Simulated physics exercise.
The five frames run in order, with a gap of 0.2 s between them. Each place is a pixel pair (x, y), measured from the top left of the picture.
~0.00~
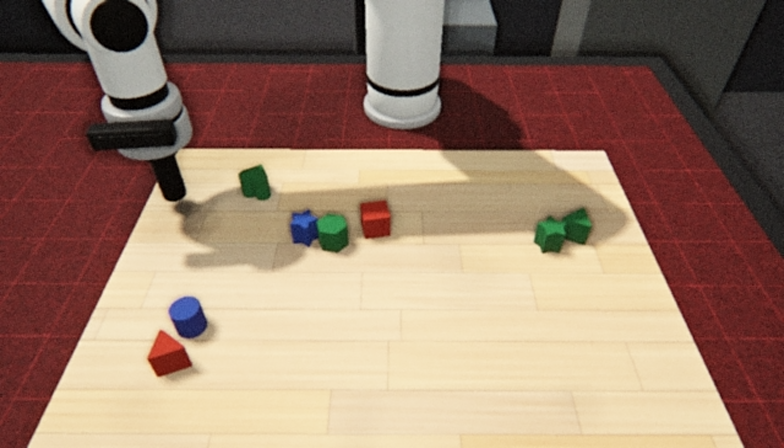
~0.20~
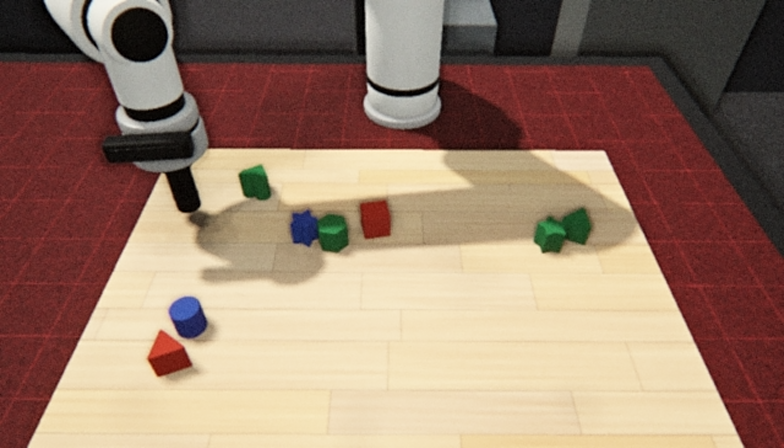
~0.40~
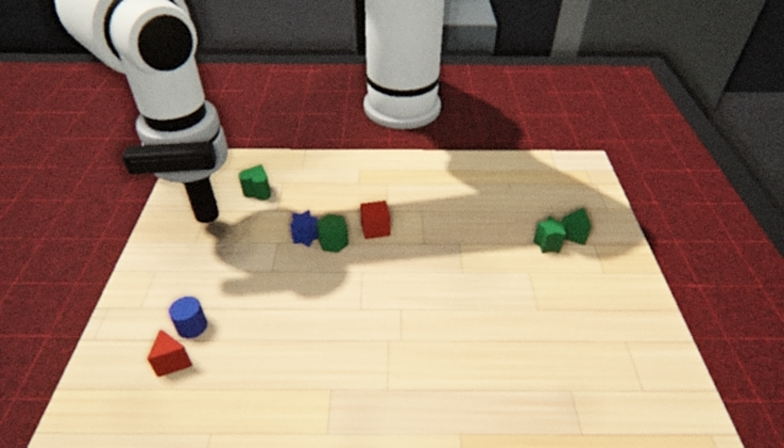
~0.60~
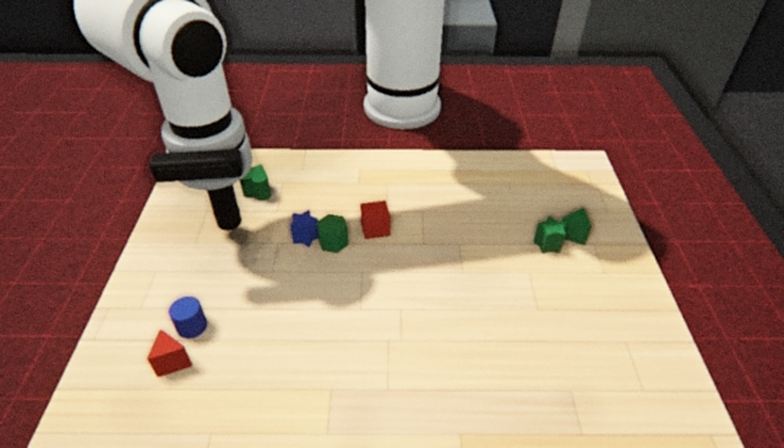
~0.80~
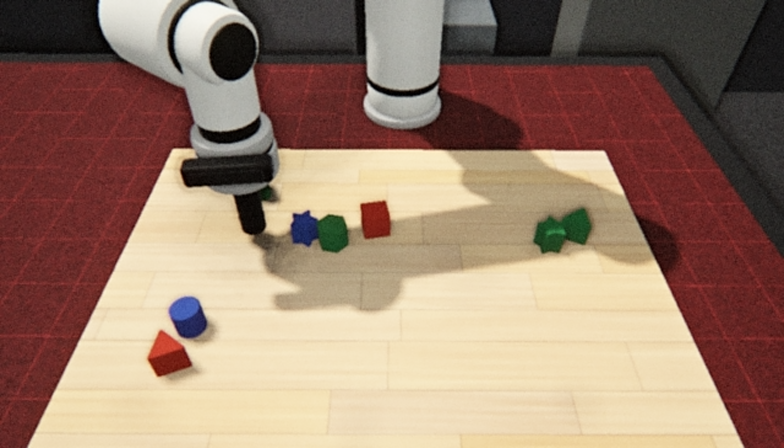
A robot arm with a black peg moves a short way right and slightly down over a wooden board, passing in front of a green block and nearing a blue star, while the red, green and blue blocks stay still.
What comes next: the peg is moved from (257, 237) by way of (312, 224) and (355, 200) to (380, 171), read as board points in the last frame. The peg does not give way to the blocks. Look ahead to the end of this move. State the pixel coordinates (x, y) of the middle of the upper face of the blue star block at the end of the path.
(322, 217)
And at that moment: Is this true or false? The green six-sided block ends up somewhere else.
True.
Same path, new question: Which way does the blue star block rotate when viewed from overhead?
Twists clockwise.
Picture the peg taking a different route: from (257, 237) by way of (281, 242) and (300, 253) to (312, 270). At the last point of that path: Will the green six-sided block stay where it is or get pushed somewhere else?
Put simply, it goes somewhere else.
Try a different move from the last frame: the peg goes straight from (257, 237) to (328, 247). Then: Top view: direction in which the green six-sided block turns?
Seen from above, clockwise.
What follows on the original path. One third of the way, peg at (311, 215); blue star block at (320, 218), turned 60° clockwise; green six-sided block at (342, 228), turned 15° anticlockwise.
Two thirds of the way, peg at (355, 191); blue star block at (322, 217), turned 70° clockwise; green six-sided block at (342, 228), turned 15° anticlockwise.
At the end, peg at (380, 162); blue star block at (322, 217), turned 70° clockwise; green six-sided block at (342, 228), turned 15° anticlockwise; red square not moved.
